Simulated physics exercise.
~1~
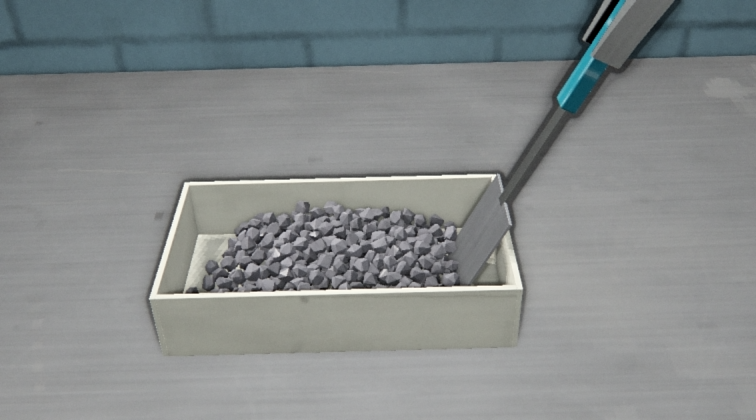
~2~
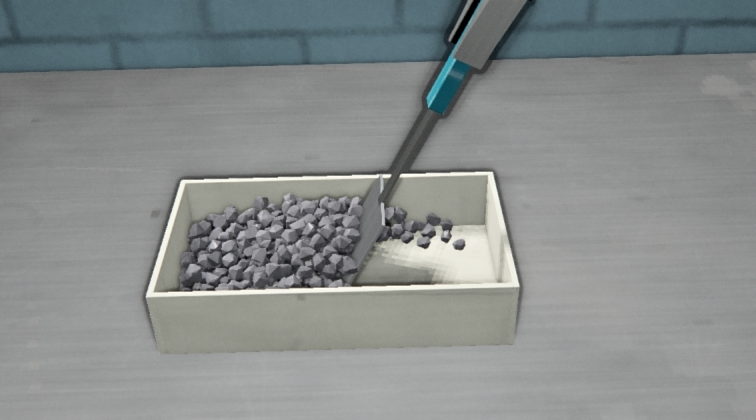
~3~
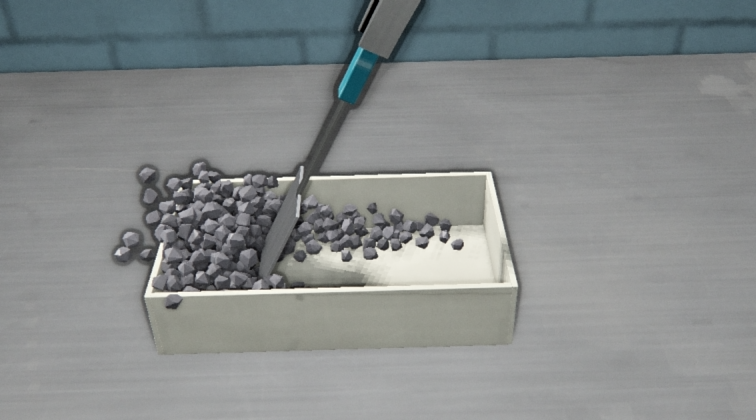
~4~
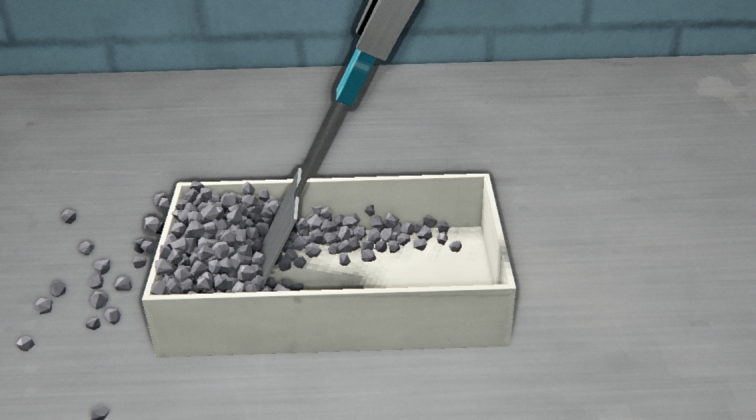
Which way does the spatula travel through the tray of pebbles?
The spatula travels to the left, pushing the pebbles towards the left end of the tray.
